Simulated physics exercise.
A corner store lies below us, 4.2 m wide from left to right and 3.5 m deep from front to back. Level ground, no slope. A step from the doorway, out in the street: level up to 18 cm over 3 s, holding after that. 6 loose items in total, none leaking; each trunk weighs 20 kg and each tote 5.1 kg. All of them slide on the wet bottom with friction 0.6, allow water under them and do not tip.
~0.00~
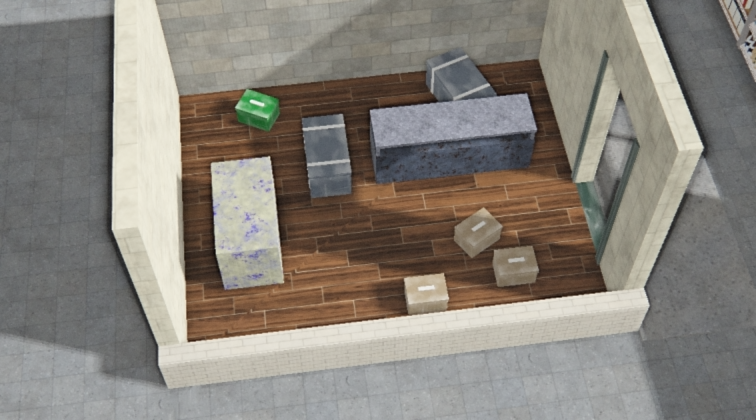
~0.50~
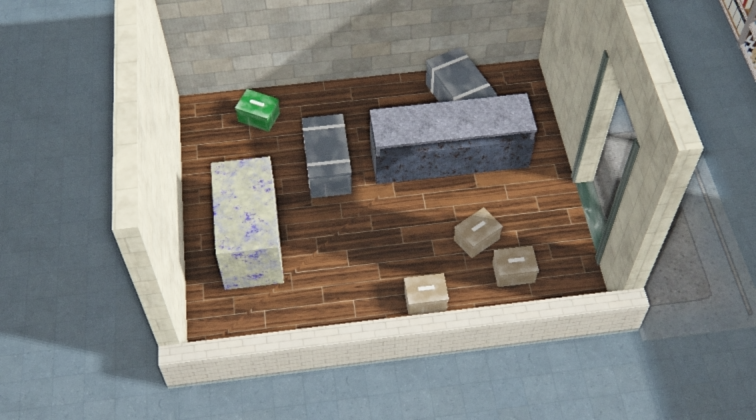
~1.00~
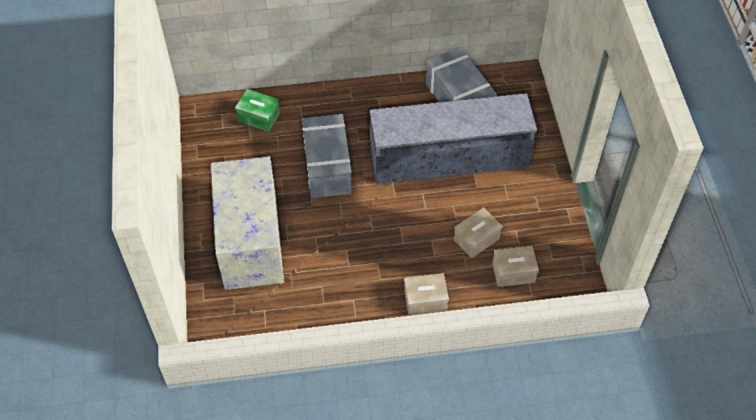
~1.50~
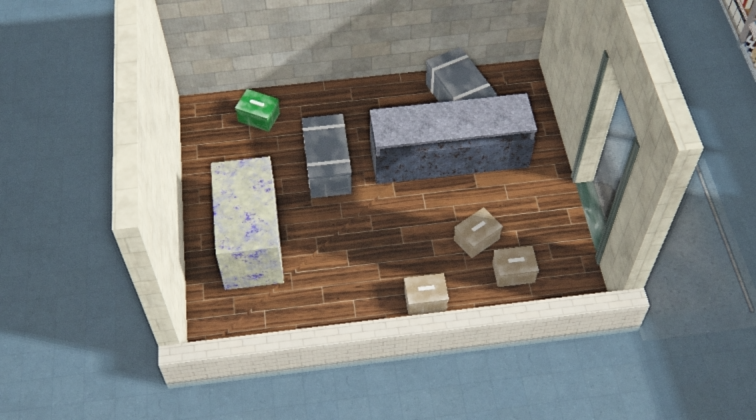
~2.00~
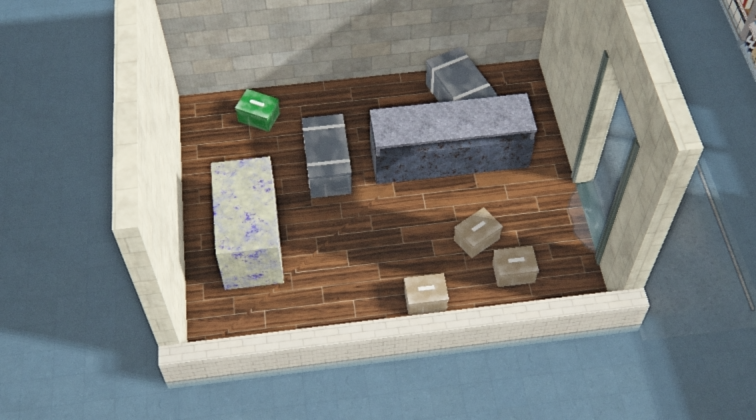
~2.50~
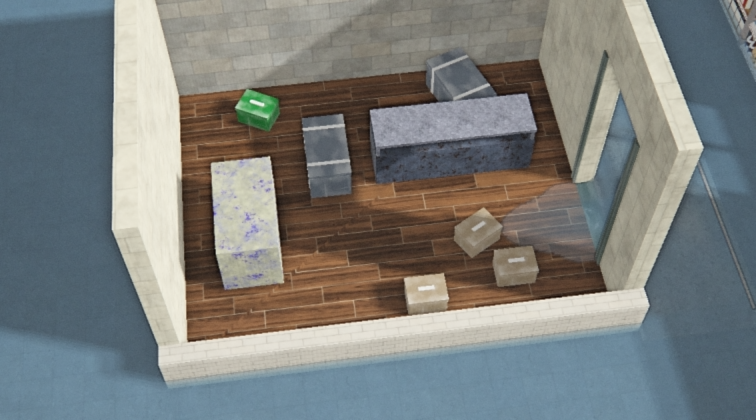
Water covers the street outside the store, then spreads thinly in through the doorway.
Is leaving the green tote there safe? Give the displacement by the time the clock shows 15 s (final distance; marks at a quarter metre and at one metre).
It will go beyond a metre.
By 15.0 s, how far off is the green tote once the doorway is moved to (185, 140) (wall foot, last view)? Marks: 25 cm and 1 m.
In that case the green tote goes a long way.
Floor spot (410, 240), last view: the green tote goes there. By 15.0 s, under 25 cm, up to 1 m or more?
Looks like it is swept a long way.
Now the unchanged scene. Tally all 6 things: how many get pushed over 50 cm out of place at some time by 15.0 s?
That comes to 6.
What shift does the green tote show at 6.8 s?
Roughly 0 centimetres by that point.
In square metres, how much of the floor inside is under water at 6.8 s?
10.5 m2.
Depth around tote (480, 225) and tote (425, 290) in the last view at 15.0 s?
I'd put it at 12 cm and 13 cm respectively.
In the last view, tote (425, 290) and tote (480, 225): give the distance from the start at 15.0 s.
Net displacement, in order: 300 cm; 300 cm.
After 3.5 s the green tote is near (257, 104), 0.0 m from its start, aground; 0 afloat.
After 6.8 s the green tote is near (257, 104), 0.0 m from its start, aground; 3 afloat.
After 11.0 s the green tote is near (327, 76), 0.9 m from its start, afloat; 5 afloat.
After 15.0 s the green tote is near (488, 103), 2.6 m from its start, afloat; 6 afloat.
